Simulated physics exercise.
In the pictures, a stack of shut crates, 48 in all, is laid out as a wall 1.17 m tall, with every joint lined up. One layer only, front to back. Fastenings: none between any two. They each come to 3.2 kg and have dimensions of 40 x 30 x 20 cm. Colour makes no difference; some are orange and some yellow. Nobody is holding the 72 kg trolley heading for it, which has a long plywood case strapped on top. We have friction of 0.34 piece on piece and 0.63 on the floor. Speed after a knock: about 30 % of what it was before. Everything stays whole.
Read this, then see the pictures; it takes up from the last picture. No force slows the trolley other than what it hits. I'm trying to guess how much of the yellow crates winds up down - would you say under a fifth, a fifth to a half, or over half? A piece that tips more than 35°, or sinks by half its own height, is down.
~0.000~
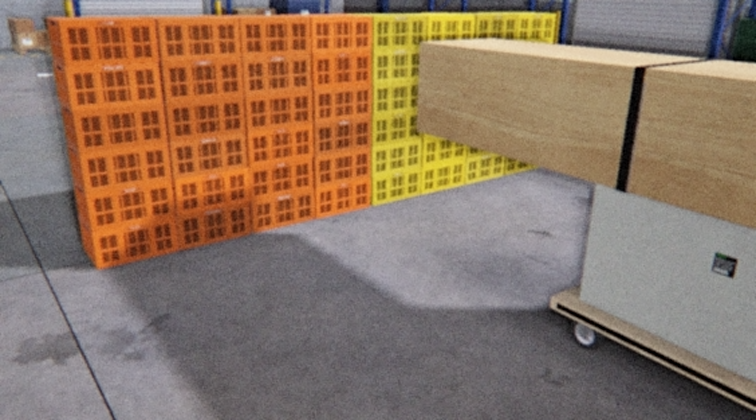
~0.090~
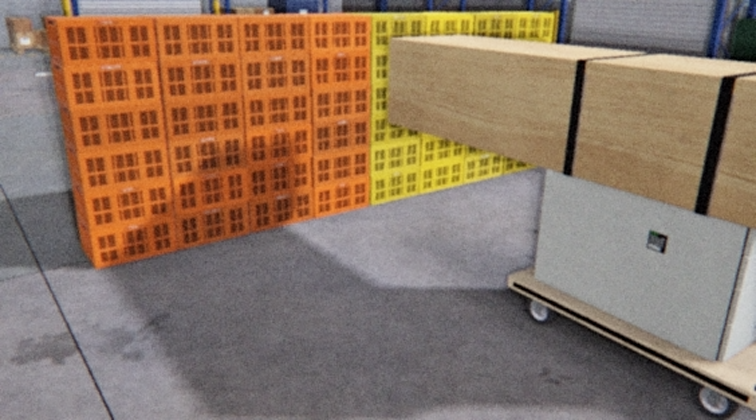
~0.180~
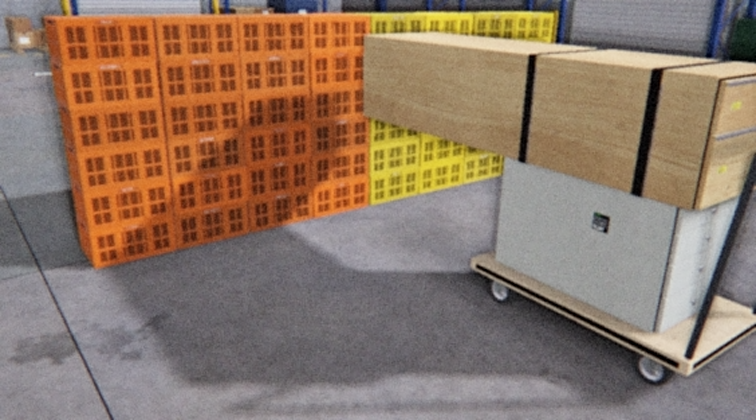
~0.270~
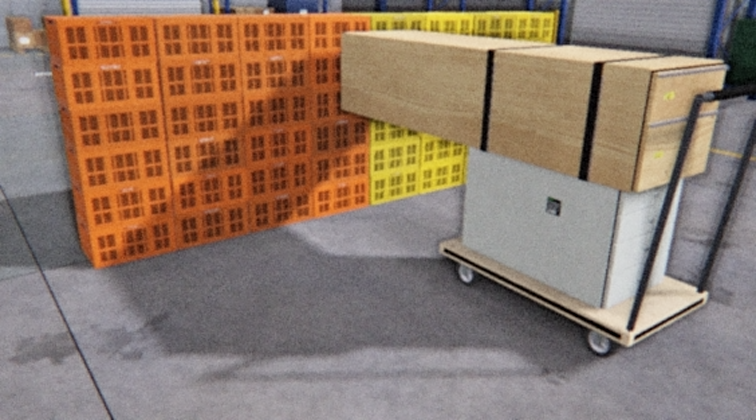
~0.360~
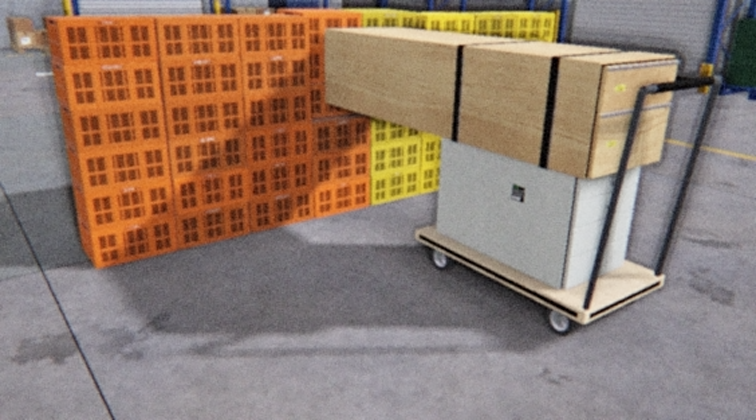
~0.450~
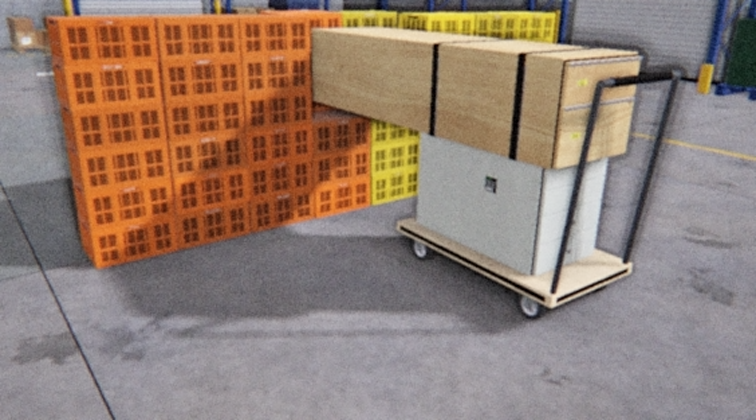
I'd say under a fifth.
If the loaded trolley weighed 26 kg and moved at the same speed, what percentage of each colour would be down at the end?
Orange 10, yellow 10 %.
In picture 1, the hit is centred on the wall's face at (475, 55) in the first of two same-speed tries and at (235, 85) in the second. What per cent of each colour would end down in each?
Down by colour - orange: 0%, then 20%; yellow: 20%, then 0%.
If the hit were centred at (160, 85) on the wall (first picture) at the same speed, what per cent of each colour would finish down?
Down at the end: Orange 20 percent, yellow 0 percent.
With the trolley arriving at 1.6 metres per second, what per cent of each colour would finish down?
Orange 10%, yellow 10%.
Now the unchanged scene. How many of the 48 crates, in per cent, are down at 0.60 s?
10 %.
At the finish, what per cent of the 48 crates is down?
10 %.
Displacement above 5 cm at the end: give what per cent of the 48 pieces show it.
Displaced: 25 %.
Around 0.60 s, load 49 cm past the wall's line, still rolling; 3 of the 24 yellow crates down (6 of 48 in all colours); top yellow crate unmoved.
Around 0.92 s, load 1.00 m past the wall's line, still rolling; 3 of the 24 yellow crates down (6 of 48 in all colours); top yellow crate unmoved.
Around 1.28 s, load 1.32 m past the wall's line, still rolling; 3 of the 24 yellow crates down (6 of 48 in all colours); top yellow crate unmoved.
Finally (2.0 s), load 1.41 m past the wall's line, stopped; 3 of the 24 yellow crates down (6 of 48 in all colours); top yellow crate unmoved; top orange crate unmoved. That is 12 per cent. Seen by the last camera, middles, top yellow crate near (481, 28), top orange crate near (189, 37).
